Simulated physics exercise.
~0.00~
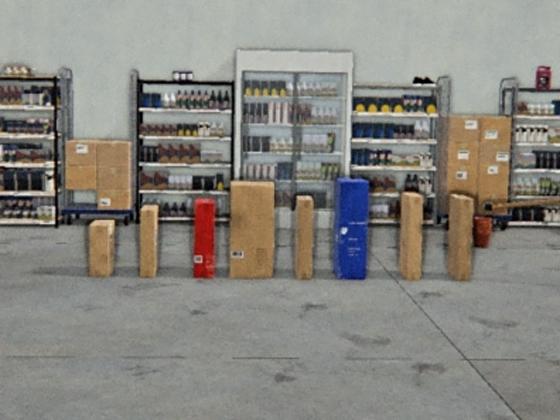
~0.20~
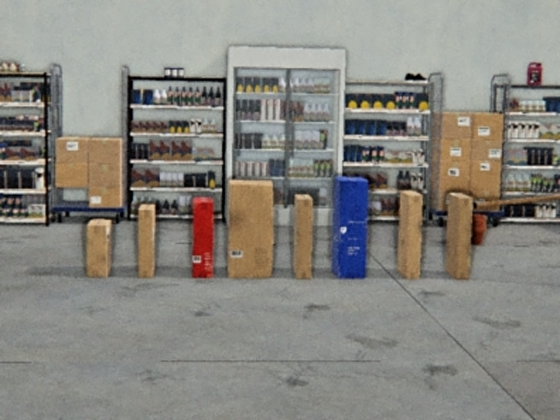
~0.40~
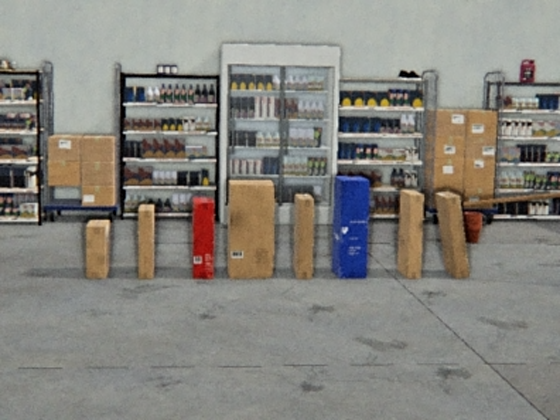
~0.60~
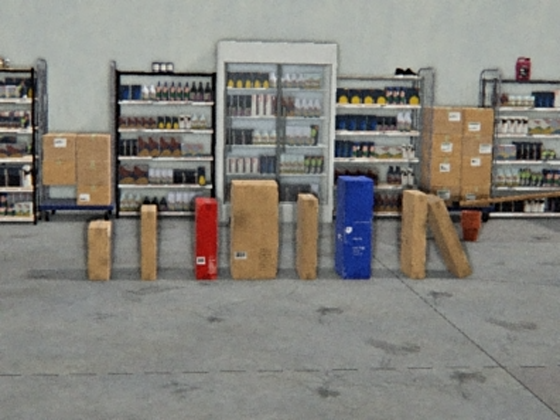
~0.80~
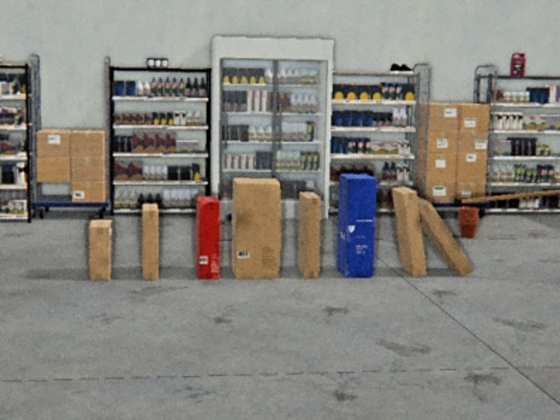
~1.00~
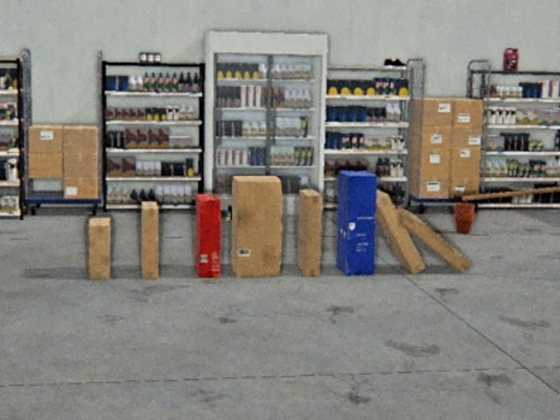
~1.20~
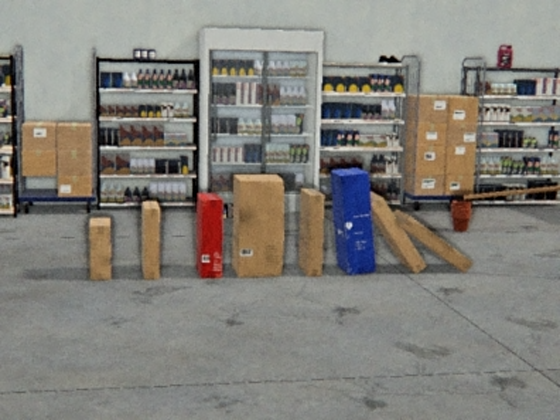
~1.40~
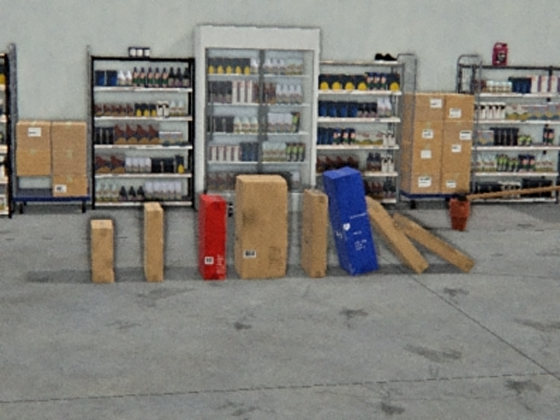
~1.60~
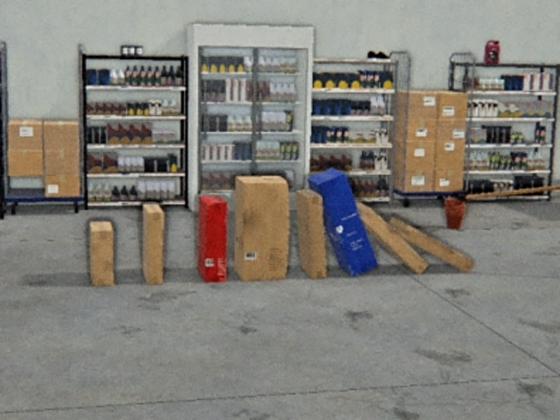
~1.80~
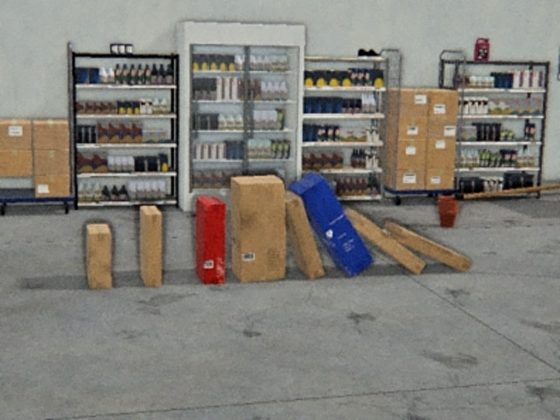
In the video, eight upright cartons stand in a row before stocked shelves as the view drifts slightly; the rightmost tips left, toppling its neighbors in turn, until the blue carton leans against a tilted brown one while the red carton and three brown ones stay standing.
